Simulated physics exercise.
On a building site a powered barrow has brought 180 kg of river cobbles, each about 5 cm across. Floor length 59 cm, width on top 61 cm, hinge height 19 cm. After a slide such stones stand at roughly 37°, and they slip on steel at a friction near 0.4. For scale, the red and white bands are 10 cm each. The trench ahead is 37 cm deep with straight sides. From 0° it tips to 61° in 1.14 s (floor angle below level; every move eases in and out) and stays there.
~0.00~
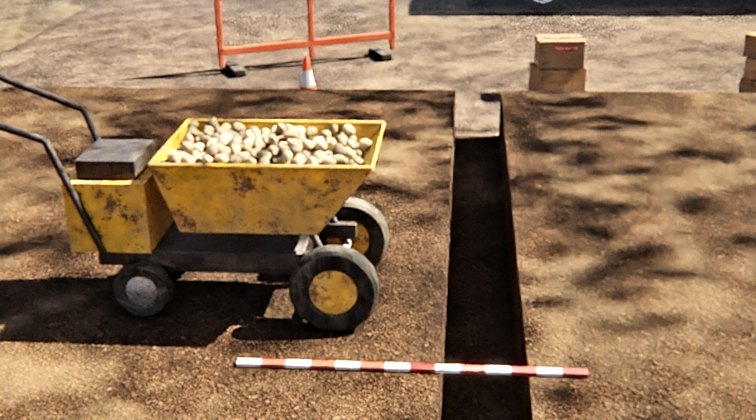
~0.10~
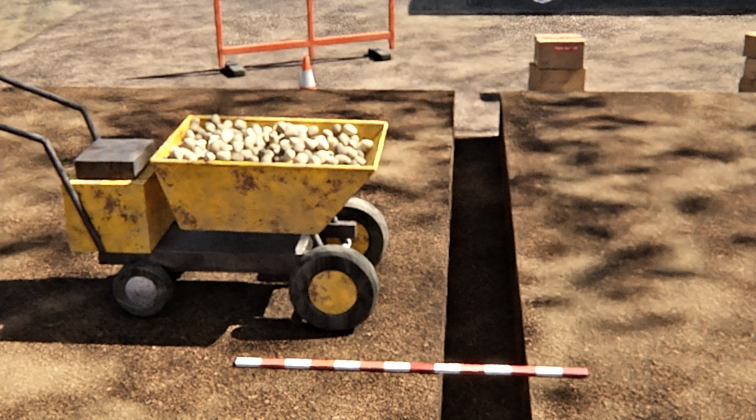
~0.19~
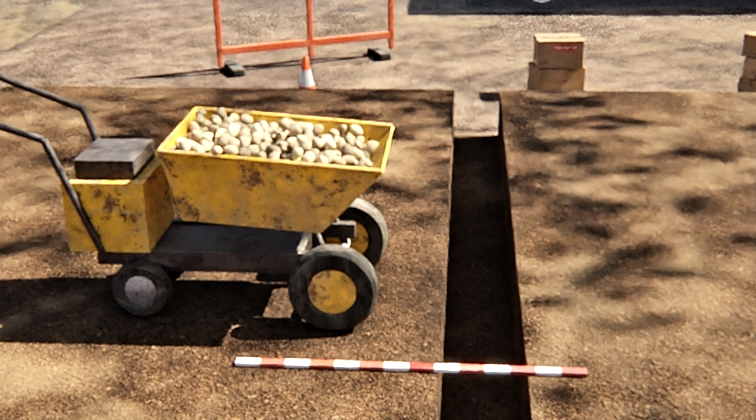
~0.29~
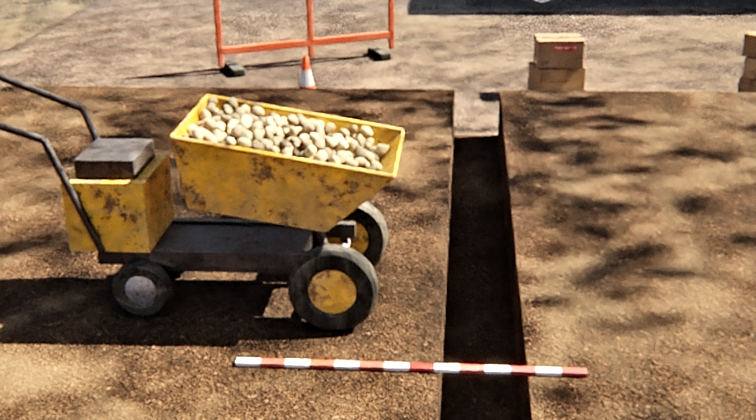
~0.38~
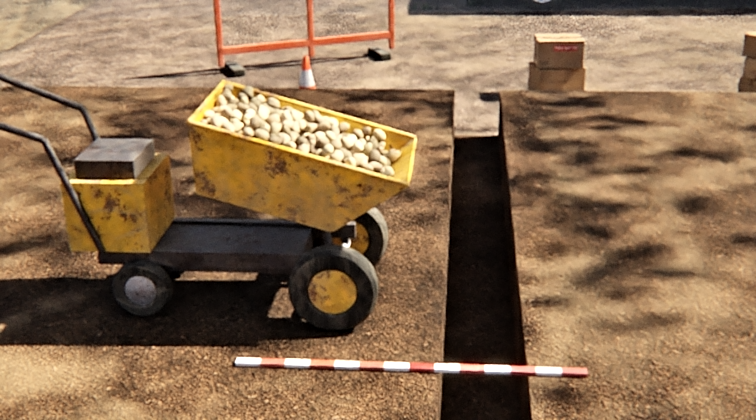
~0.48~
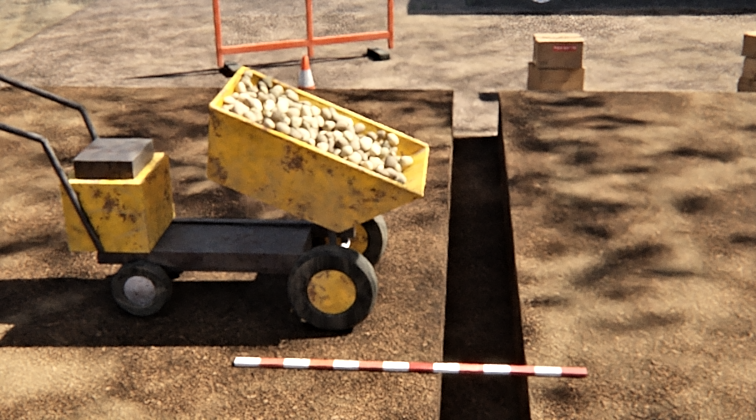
A yellow powered barrow tilts its tray of pale cobbles steadily down toward the right.
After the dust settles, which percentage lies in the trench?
About 52 per cent.
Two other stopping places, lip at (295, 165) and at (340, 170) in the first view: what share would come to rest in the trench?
About 60 and 70 per cent.
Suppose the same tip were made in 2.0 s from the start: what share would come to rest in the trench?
In that case some 60 per cent.
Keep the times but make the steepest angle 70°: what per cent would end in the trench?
It would be near 55 per cent.
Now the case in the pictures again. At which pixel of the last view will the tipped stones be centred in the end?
Near (504, 348).
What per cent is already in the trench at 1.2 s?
About 15 per cent by then.
After 0.9 s the floor is at 52°; 100 % in the tray; the foremost stones are at (457, 216).
After 1.2 s the floor is at 61°; 78 % in the tray, 16 % in the trench, 6 % past the trench; the foremost stones are at (563, 304).
After 1.6 s the floor is at 61°; 48 % in the tray, 23 % in the trench, 29 % past the trench; the foremost stones are at (666, 300).
After 3.5 s the floor is at 61°; 18 % in the tray, 52 % in the trench, 31 % past the trench; the foremost stones are past the picture's edge.
